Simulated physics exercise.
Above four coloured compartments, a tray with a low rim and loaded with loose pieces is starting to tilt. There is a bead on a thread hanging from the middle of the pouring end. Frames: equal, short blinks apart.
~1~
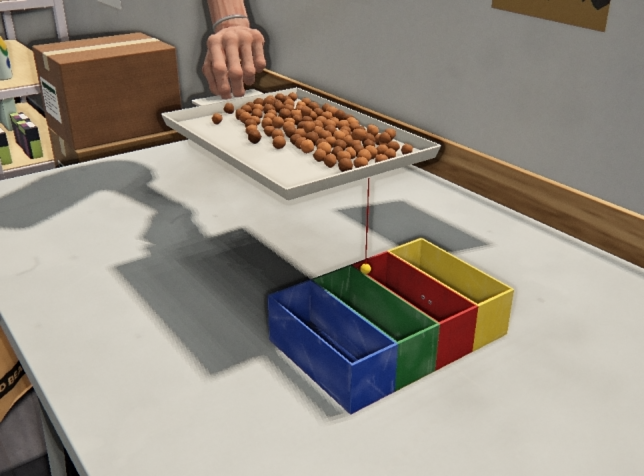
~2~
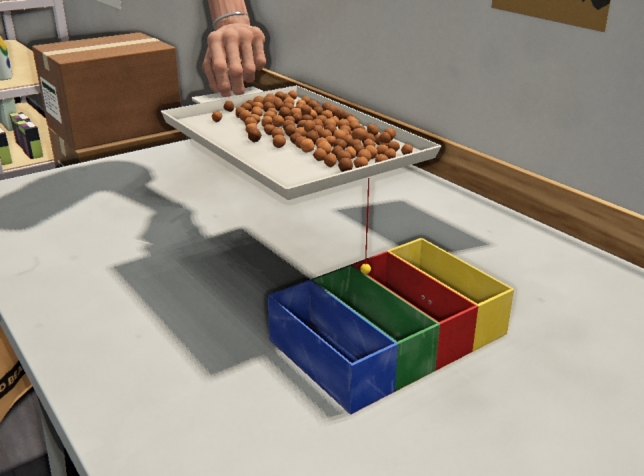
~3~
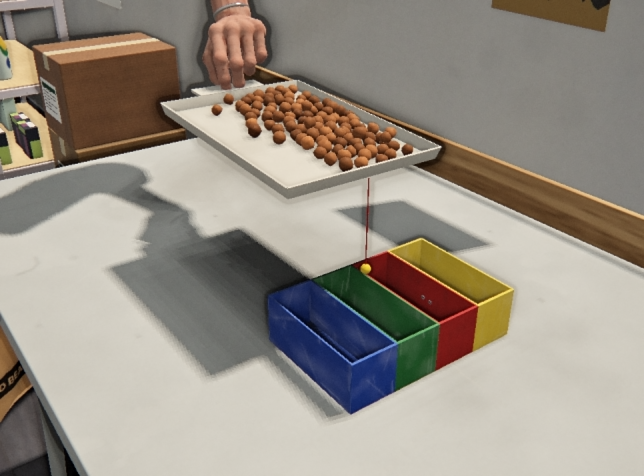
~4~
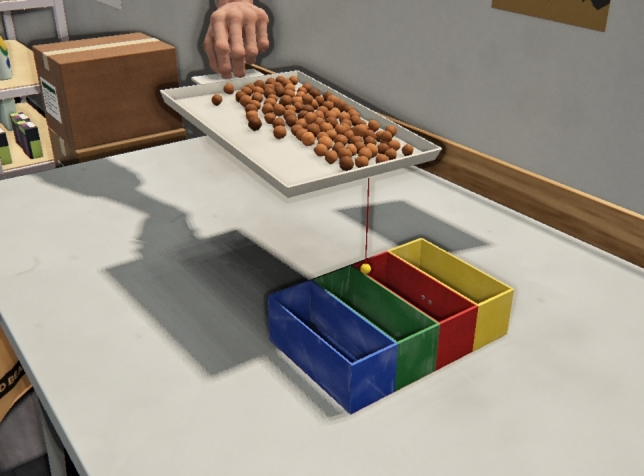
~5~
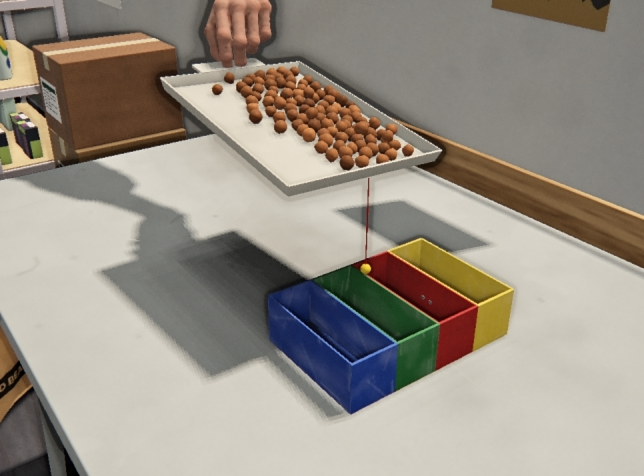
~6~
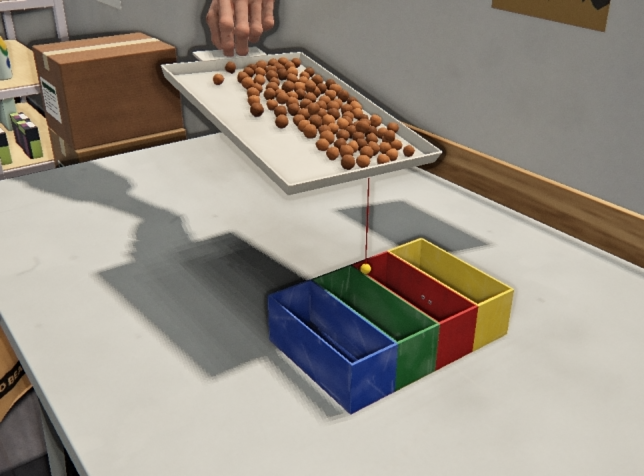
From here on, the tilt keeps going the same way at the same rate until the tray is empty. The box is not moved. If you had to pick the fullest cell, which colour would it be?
It would be yellow.
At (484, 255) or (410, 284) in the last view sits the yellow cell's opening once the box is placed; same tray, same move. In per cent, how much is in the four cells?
First placement near 100 percent, second near 40 percent.
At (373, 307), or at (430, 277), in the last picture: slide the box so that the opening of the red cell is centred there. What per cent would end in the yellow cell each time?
Close to 20 in a hundred, then close to 30 in a hundred.
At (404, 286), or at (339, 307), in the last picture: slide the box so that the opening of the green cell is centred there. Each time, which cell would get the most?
Try one goes to the red cell; try two goes to yellow.
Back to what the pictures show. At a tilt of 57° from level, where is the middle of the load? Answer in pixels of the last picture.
Look close to (384, 112) in the last picture.
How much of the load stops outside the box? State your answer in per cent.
Share: Approx. 20 %.
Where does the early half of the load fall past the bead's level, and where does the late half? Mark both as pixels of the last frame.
Around (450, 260) at first; around (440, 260) after that.
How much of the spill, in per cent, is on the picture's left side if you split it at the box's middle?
I'd guess close to 0 %.
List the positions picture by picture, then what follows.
The first frame shows corners of the pouring end near (288, 187) and (436, 145), level; middle of the load near (317, 127), hazelnuts; bead on its thread near (366, 269); blue cell near (374, 374); green cell near (417, 353); red cell near (456, 333); yellow cell near (493, 316).
The second frame shows corners of the pouring end near (288, 186) and (436, 145), level; middle of the load near (317, 126).
The third frame shows corners of the pouring end near (288, 186) and (436, 146), tipped barely, lowest at the right corner; middle of the load near (317, 123).
The fourth frame shows corners of the pouring end near (289, 184) and (437, 148), tipped a little, lowest at the right corner; middle of the load near (318, 118).
The fifth frame shows corners of the pouring end near (290, 183) and (437, 149), tipped a little, lowest at the right corner; middle of the load near (319, 113).
The sixth frame shows corners of the pouring end near (290, 182) and (437, 151), tipped a little, lowest at the right corner; middle of the load near (320, 108); blue cell near (374, 374); green cell near (417, 353); red cell near (456, 333); yellow cell near (493, 316).
Shortly afterwards, tray tipped steeply; all but a few on the tray; only a few in the red cell; only a few falling or outside the box.
Next, tray tipped right over; near a quarter on the tray; near a quarter in the yellow cell; near a quarter in the red cell; a little in the green cell; near a quarter falling or outside the box.
Some moments later, tray tipped past a quarter turn; near half in the yellow cell; near a quarter in the red cell; a little in the green cell; only a few in the blue cell; near a quarter falling or outside the box.
In the end, tray tipped past a quarter turn; near half in the yellow cell; near a quarter in the red cell; a little in the green cell; only a few in the blue cell; near a quarter outside the box.
